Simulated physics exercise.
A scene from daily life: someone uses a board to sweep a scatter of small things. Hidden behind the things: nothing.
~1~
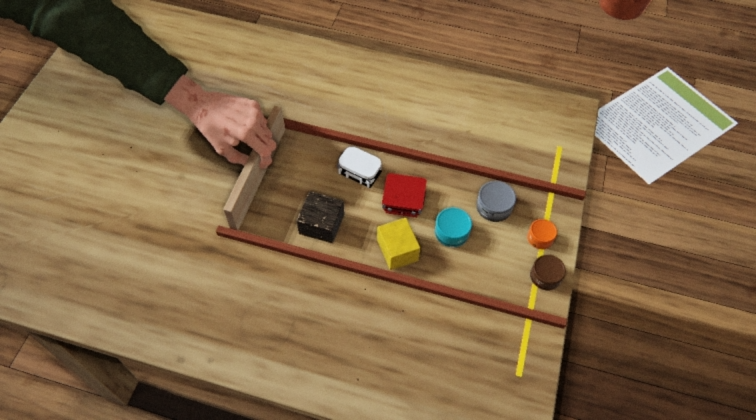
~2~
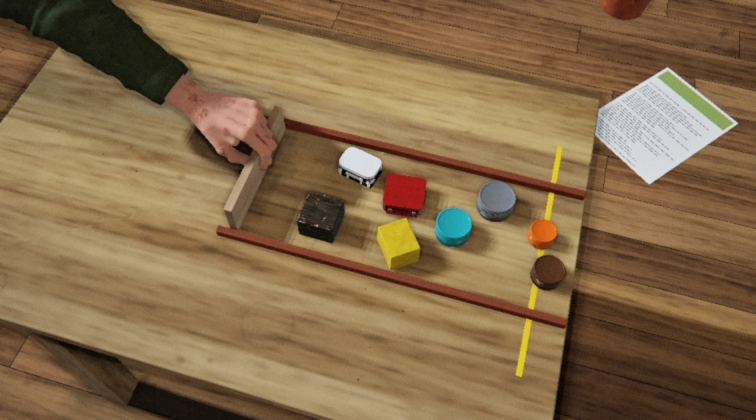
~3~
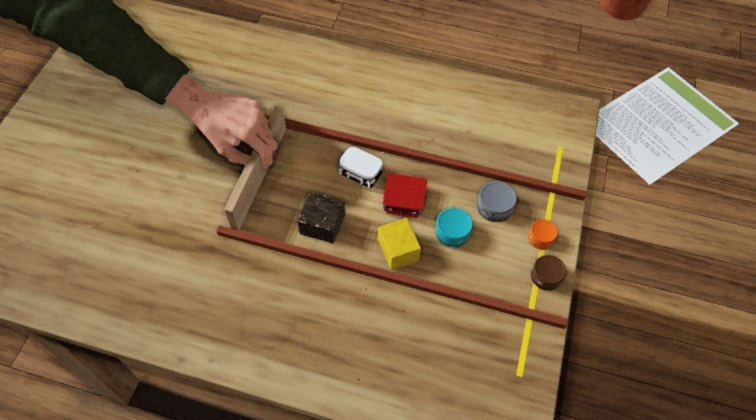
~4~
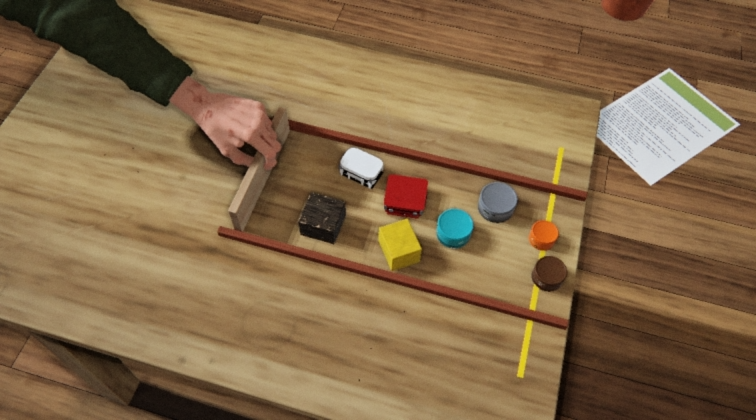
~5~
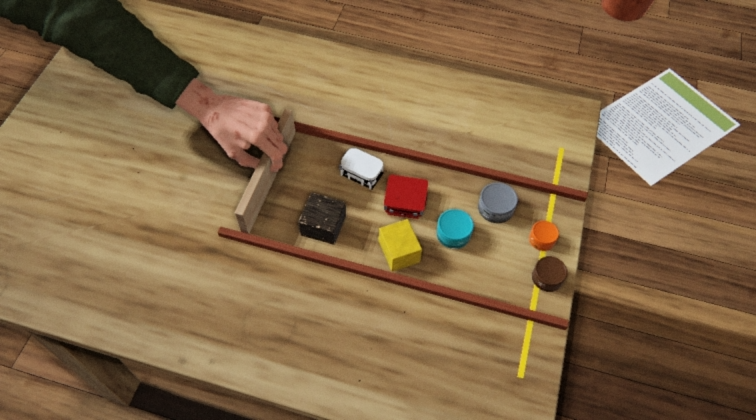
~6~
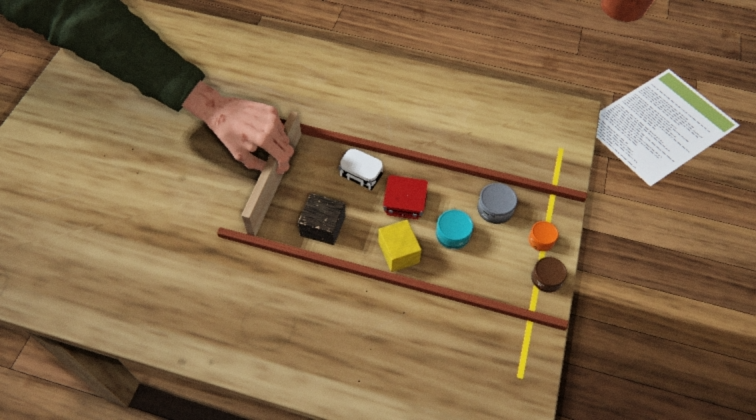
A hand in a dark green sleeve held a wooden board still between two rails, then slid it slightly right toward a scatter of small blocks and tubs, which stayed in place near a yellow line.
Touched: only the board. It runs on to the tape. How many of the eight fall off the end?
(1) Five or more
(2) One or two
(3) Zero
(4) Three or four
Option 1: Five or more.
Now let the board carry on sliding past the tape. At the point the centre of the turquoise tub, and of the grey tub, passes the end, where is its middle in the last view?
Middle: Roughly (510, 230); roughly (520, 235).
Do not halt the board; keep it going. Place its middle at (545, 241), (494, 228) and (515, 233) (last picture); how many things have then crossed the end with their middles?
6; 1; 3.
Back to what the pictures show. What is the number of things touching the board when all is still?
In total, 2.
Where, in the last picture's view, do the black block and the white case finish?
Positions - first (559, 280), then (571, 212).
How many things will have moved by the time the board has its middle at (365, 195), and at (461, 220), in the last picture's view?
The first count is 4, and then it's 7.
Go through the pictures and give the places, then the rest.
The first frame shows brown tub (548, 273); orange tub (542, 234); grey tub (496, 202); board (257, 167); tape (542, 249).
The second frame shows orange tub (542, 235); board (257, 167).
The third frame shows grey tub (496, 202); turquoise tub (454, 228).
The fourth frame shows brown tub (549, 274); red case (406, 197).
The fifth frame shows orange tub (544, 236); yellow block (400, 245).
The sixth frame shows brown tub (549, 275); orange tub (543, 237); grey tub (497, 204); board (274, 172); tape (543, 251).
A little later, none off yet; brown tub at rest near (549, 275); orange tub at rest near (543, 237); grey tub at rest near (497, 204).
Next, none off yet; brown tub tilted a little near (585, 292); orange tub shifted about its own width near (568, 235); grey tub shifted well along near (559, 207).
When it is over, the number that fall off is five or more; down, red case, yellow block, turquoise tub, grey tub, orange tub and brown tub.
